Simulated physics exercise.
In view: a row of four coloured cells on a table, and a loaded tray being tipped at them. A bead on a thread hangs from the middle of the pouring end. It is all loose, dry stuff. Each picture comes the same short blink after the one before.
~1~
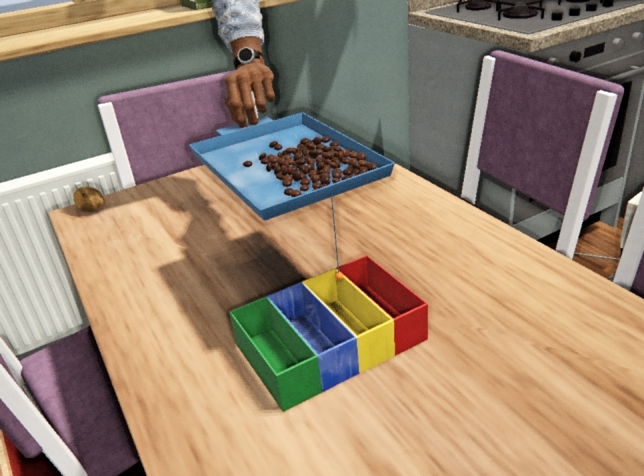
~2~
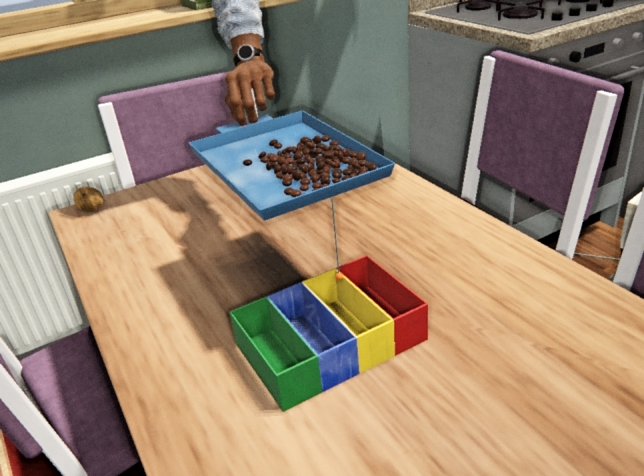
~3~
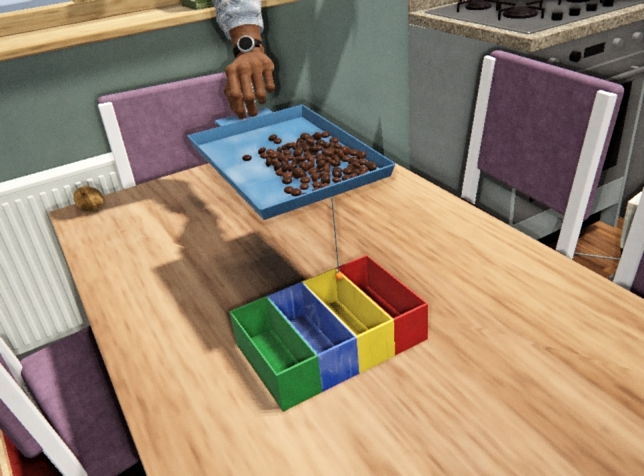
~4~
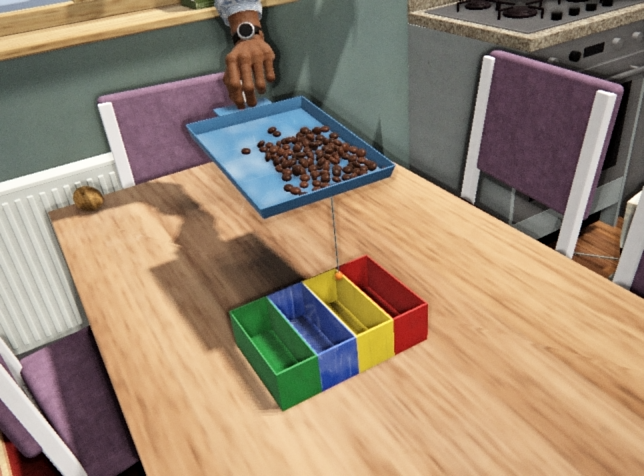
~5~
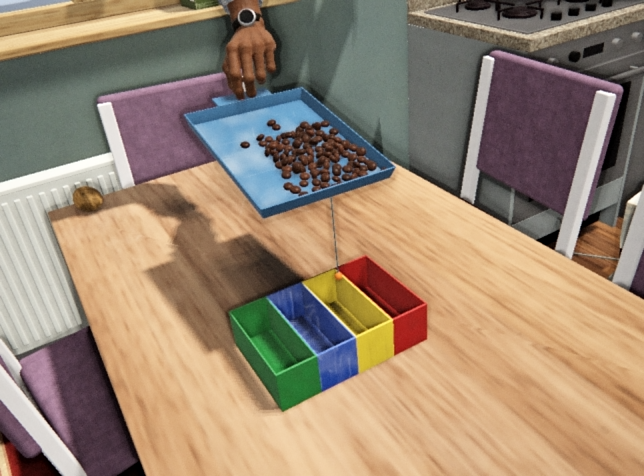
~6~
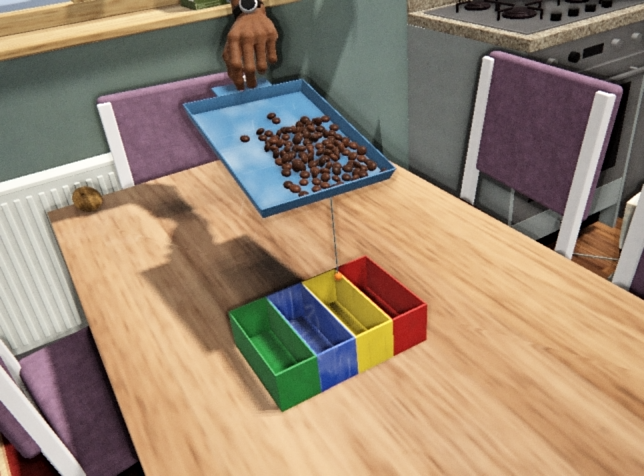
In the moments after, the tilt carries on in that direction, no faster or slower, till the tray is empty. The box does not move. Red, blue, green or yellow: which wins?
The red one ends fullest.
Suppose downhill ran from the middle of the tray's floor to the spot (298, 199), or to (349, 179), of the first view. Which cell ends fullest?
One: Blue. Two: The red cell.
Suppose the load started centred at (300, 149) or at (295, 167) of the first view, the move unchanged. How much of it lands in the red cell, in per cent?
The first gives 40 %, the second 40 %.
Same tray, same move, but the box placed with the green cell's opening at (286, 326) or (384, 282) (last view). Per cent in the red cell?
In turn 50 and 0 in a hundred.
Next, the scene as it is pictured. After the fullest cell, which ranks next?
The runner-up: That yellow cell.
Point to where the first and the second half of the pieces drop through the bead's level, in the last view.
At about (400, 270), then at (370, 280).
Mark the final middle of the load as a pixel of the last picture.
Near (396, 324).
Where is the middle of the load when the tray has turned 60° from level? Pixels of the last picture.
Roughly at (347, 163).
Shortly afterwards, tray tipped steeply; all but a few on the tray; only a few falling or outside the box.
Next, tray tipped right over; near a quarter on the tray; near a quarter in the red cell; a little in the yellow cell; near a third falling or outside the box.
Some moments later, tray tipped past a quarter turn; near a third in the red cell; near a quarter in the yellow cell; only a few in the blue cell; near a third falling or outside the box.
In the end, tray tipped past a quarter turn; near a third in the red cell; near a quarter in the yellow cell; only a few in the blue cell; none at all in the green cell; near a third outside the box.
